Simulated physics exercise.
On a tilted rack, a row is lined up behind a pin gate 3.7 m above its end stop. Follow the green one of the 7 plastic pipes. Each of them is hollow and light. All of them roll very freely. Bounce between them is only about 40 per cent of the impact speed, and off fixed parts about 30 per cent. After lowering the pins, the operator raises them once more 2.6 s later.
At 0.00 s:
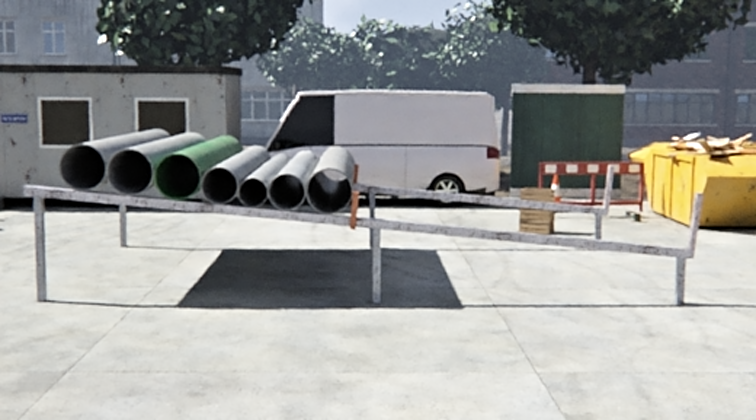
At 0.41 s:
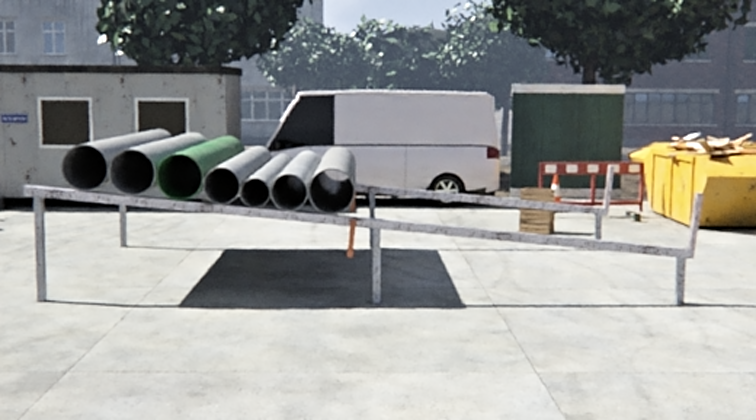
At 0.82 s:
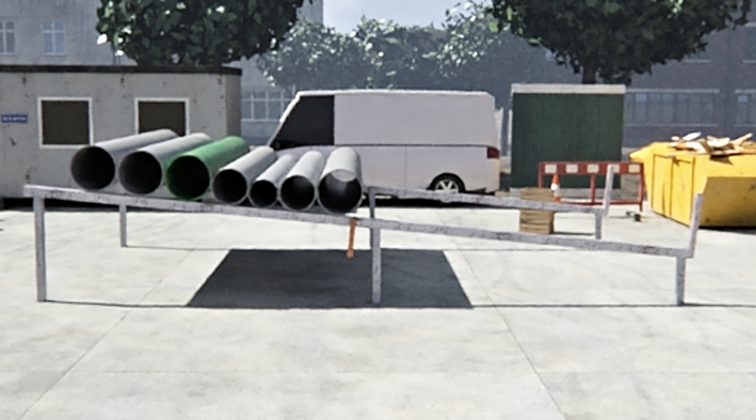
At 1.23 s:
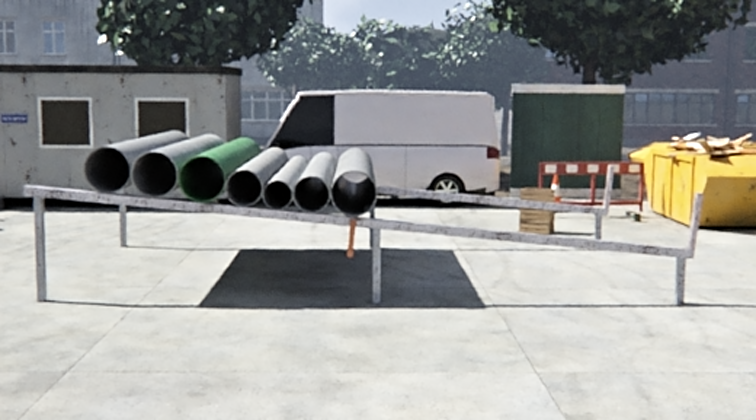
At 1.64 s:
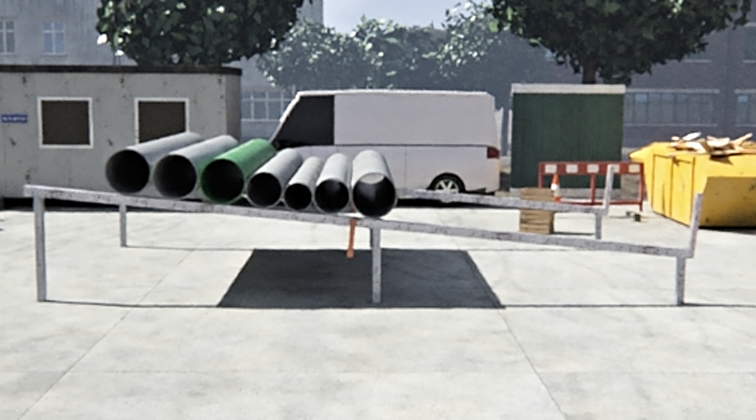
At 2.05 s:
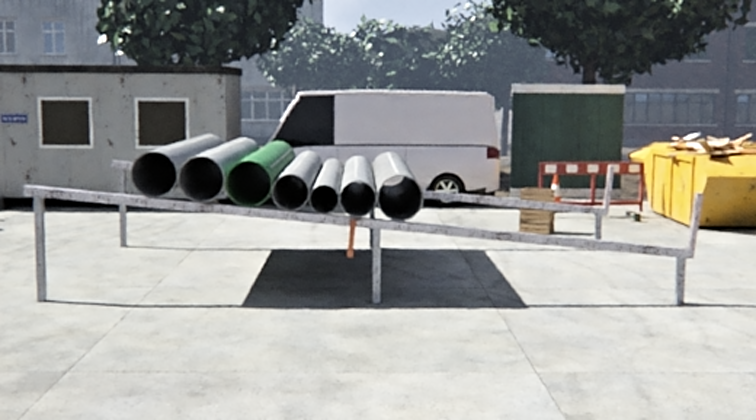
A sloping metal rack held a row of grey pipes and one green pipe behind an orange pin, and once the pin dropped, they all rolled a short way down to the right together.
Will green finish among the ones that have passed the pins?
No.
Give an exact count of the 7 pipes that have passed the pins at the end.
Tally at the end: 4.
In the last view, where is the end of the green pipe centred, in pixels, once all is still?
My best guess is somewhere around (329, 192).
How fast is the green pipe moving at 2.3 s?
Close to 0.9 m/s then.
After 2.3 s, green is on the rails, 95 cm above the pins, rolling right; 2 below the pins.
After 2.5 s, green is on the rails, 75 cm above the pins, rolling right; 3 below the pins.
After 3.5 s, green is on the rails, 30 cm above the pins; 4 below the pins.
At rest (5.5 s), green is on the rails, 30 cm above the pins; 4 below the pins.
